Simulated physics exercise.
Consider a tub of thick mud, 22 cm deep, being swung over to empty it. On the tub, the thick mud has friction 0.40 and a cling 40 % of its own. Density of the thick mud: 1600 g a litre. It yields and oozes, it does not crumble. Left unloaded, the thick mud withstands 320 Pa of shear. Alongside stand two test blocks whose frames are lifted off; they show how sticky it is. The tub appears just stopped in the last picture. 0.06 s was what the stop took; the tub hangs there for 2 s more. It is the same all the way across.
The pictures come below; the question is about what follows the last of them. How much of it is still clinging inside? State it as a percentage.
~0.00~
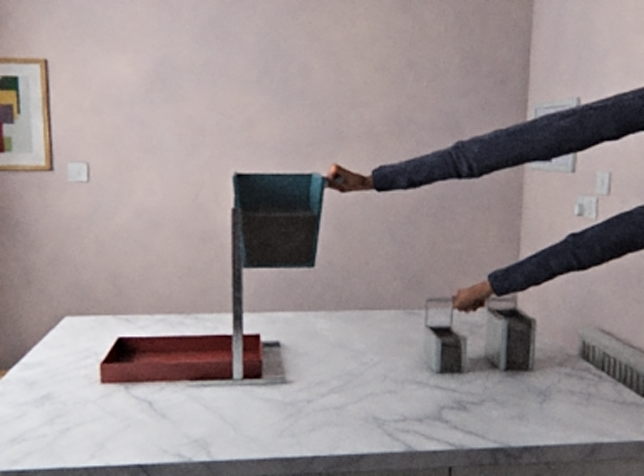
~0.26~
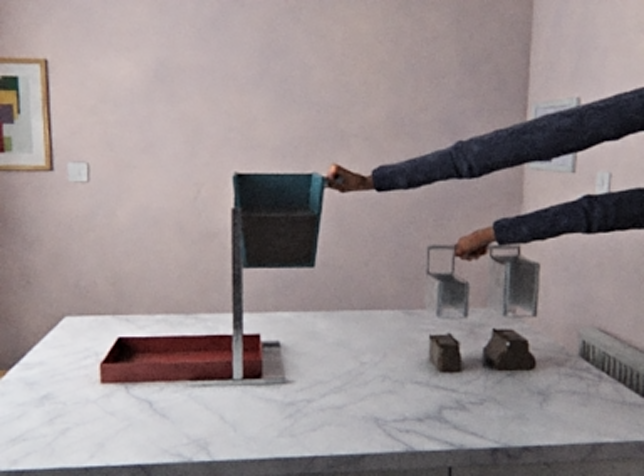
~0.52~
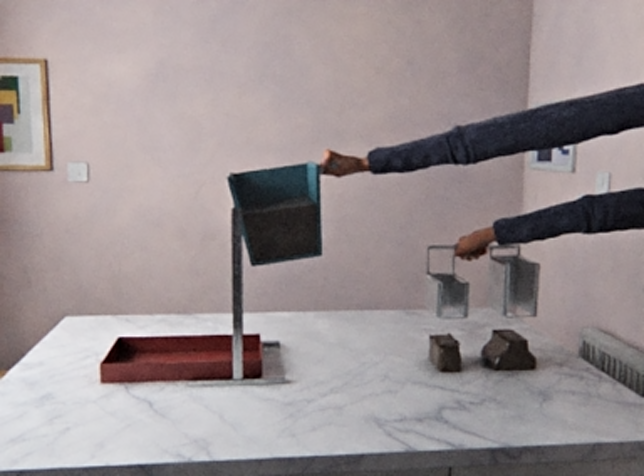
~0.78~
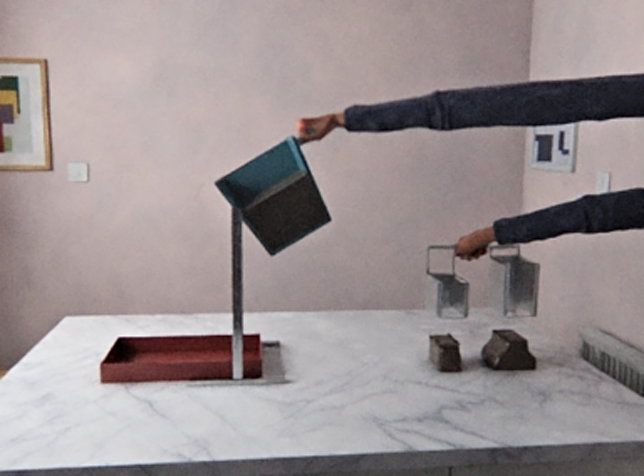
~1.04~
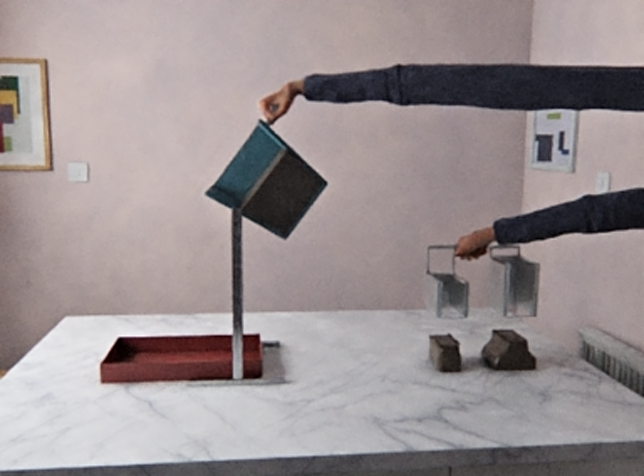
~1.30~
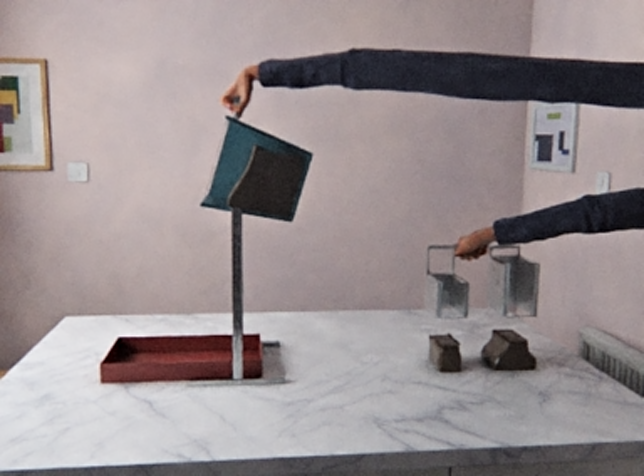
About 100 %.
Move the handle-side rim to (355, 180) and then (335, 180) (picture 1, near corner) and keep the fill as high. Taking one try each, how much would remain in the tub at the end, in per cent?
70 %, then 85 %.
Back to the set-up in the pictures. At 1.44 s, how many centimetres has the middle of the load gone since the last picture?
It has moved close to 2 cm.
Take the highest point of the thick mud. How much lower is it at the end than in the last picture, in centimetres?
About 3 cm.
After 1.44 s, the tub is at 73 degrees and holds 100 %.
After 1.61 s, the tub is at 73 degrees and holds 100 %.
After 1.78 s, the tub is at 73 degrees and holds 100 %.
After 1.95 s, the tub is at 73 degrees and holds 100 %.
After 3.30 s, the tub is at 73 degrees and holds 100 %.
